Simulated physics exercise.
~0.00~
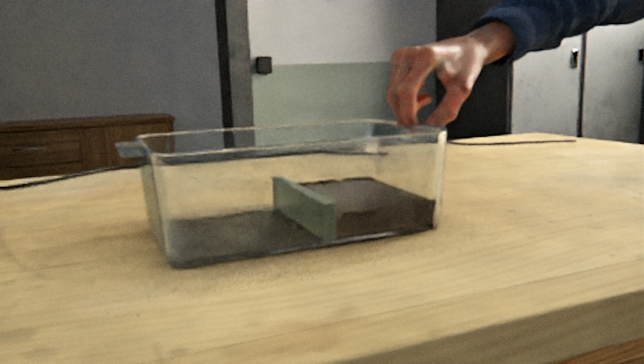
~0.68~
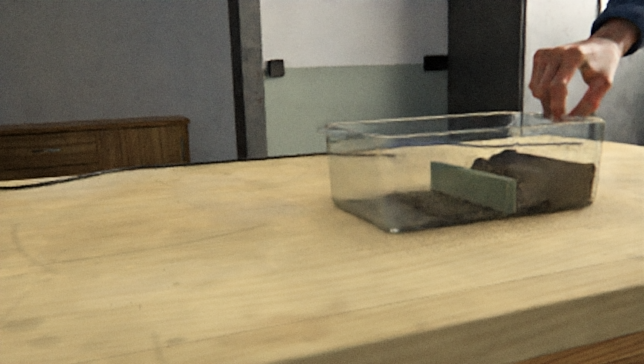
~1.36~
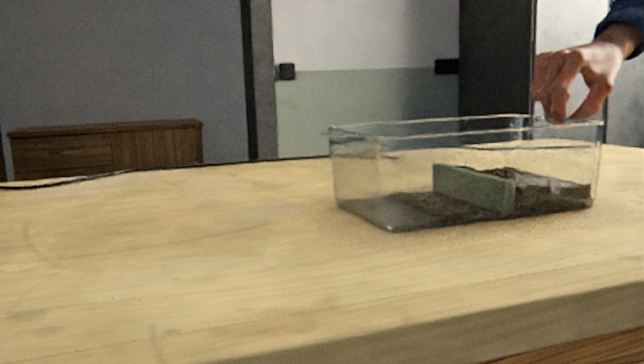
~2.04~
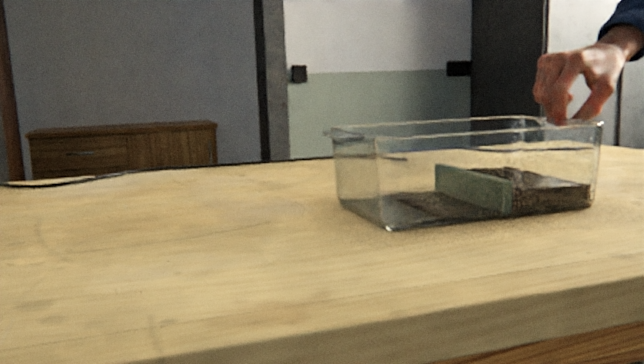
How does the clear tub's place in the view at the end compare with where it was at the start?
At the start the clear tub is near the middle of the view, a little to the left. By the end it is well over on the right side.
